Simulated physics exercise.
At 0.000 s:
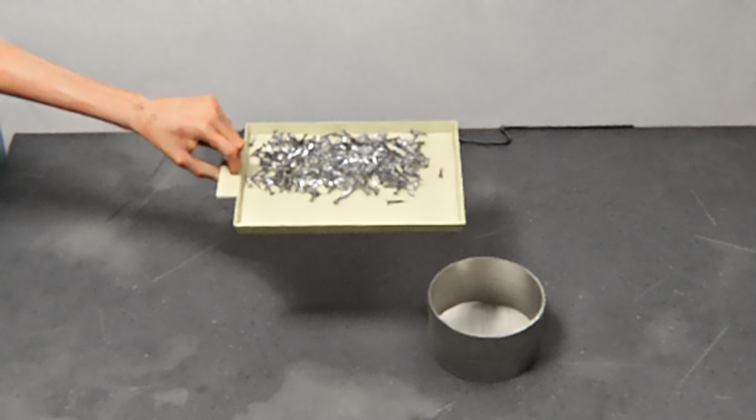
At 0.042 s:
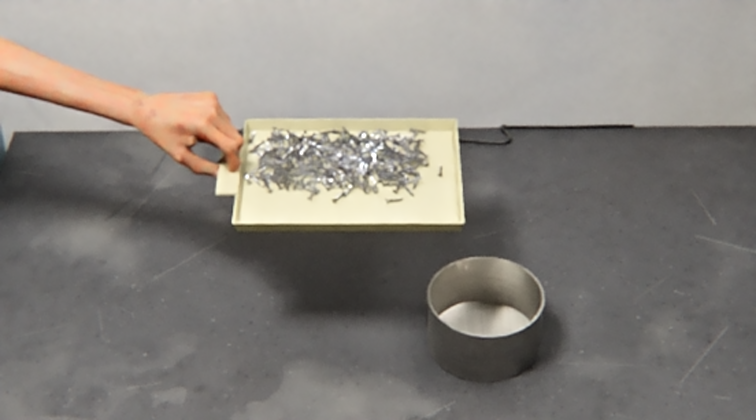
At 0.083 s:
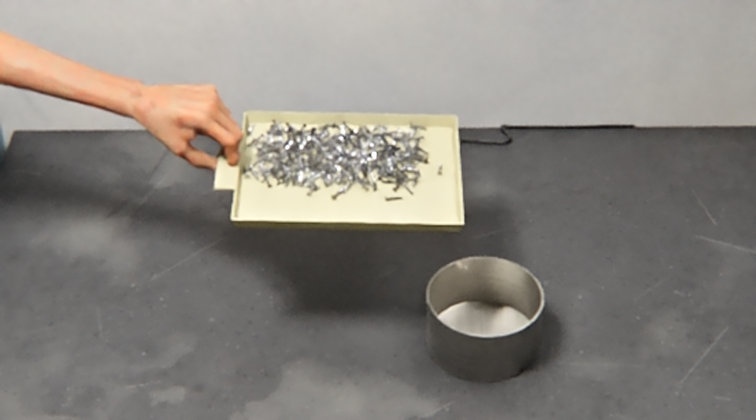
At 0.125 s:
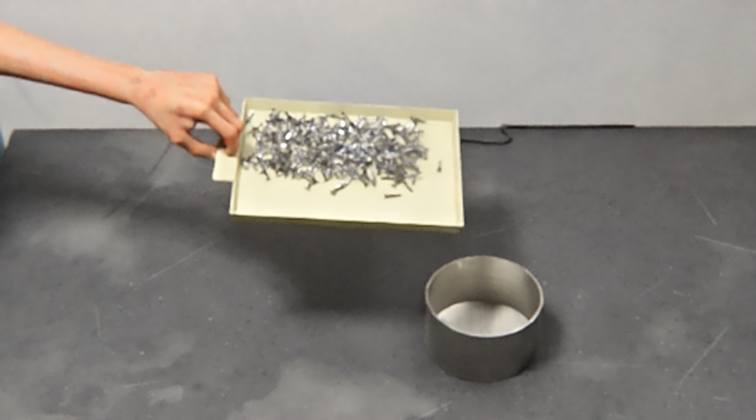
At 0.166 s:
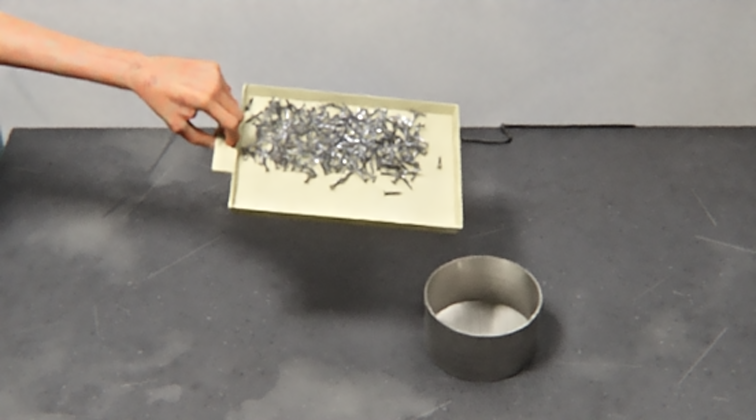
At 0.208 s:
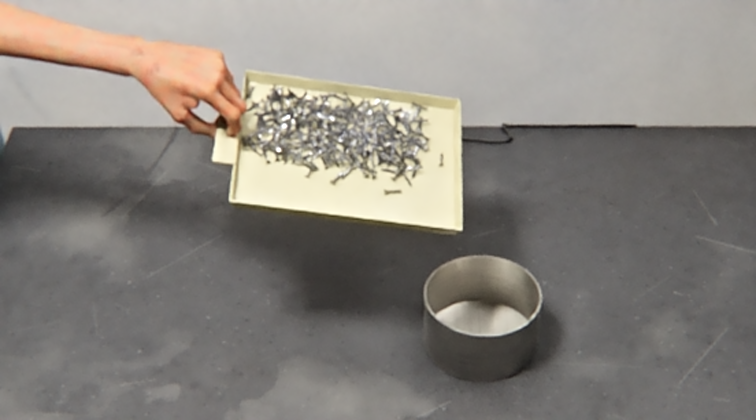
In this clip, a hand holds a cream tray of small metal screws above a dark surface, beside a round metal pot, and gradually tilts it, raising the back and left side while the screws stay heaped in place.
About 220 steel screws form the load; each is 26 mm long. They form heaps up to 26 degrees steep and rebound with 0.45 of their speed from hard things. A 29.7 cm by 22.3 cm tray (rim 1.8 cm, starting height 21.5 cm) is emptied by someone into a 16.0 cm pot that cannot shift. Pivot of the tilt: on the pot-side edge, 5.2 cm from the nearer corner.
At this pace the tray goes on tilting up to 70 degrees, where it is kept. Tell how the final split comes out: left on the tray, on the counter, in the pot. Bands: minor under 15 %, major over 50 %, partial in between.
Left on the tray: Minor, counter: Partial, pot: Major.
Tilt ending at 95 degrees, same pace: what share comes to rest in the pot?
It would be near 80 per cent.
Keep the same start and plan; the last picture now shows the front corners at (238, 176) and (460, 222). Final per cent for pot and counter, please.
Final per cent - pot 50, counter 40.
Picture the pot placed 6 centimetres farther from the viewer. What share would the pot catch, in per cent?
In that setup it would come to near 15 per cent.
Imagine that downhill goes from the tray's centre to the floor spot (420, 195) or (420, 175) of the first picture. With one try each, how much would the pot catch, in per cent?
About 50 per cent on the first try and 0 per cent on the second.
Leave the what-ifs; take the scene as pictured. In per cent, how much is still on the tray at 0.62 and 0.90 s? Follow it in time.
About 100, 5.
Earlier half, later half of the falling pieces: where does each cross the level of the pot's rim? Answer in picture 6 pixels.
The first half passes near (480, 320) and the second half near (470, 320).
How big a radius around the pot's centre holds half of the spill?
Distance: Some 16 cm.
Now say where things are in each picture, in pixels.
Tray tilt 0 degrees, front corners at (238, 223) and (461, 221); middle of the pieces at (341, 156); pot at (487, 296), in the first frame.
Tray tilt 1 degrees, front corners at (237, 221) and (460, 220); middle of the pieces at (341, 154), in the second frame.
Tray tilt 3 degrees, front corners at (236, 217) and (460, 221), lowest corner right front; middle of the pieces at (340, 149), in the third frame.
Tray tilt 7 degrees, front corners at (234, 210) and (459, 223), lowest corner right front; middle of the pieces at (340, 142), in the fourth frame.
Tray tilt 12 degrees, front corners at (233, 204) and (458, 224), lowest corner right front; middle of the pieces at (340, 134), in the fifth frame.
Tray tilt 16 degrees, front corners at (234, 198) and (458, 226), lowest corner right front; middle of the pieces at (341, 127); pot at (483, 294). Its pace works out near 110 degrees a second, in the sixth frame.
Then, at 0.45 s, tilt 43 degrees; the tray holds 100 %, the pot 0 %.
Then, at 0.62 s, tilt 62 degrees; the tray holds 100 %, the pot 0 %.
After 0.90 s, tilt 70 degrees; the tray holds 5 %, the pot 65 %.
In the end, at 1.9 s, tray 5 %, counter 25 %, pot 75 %.
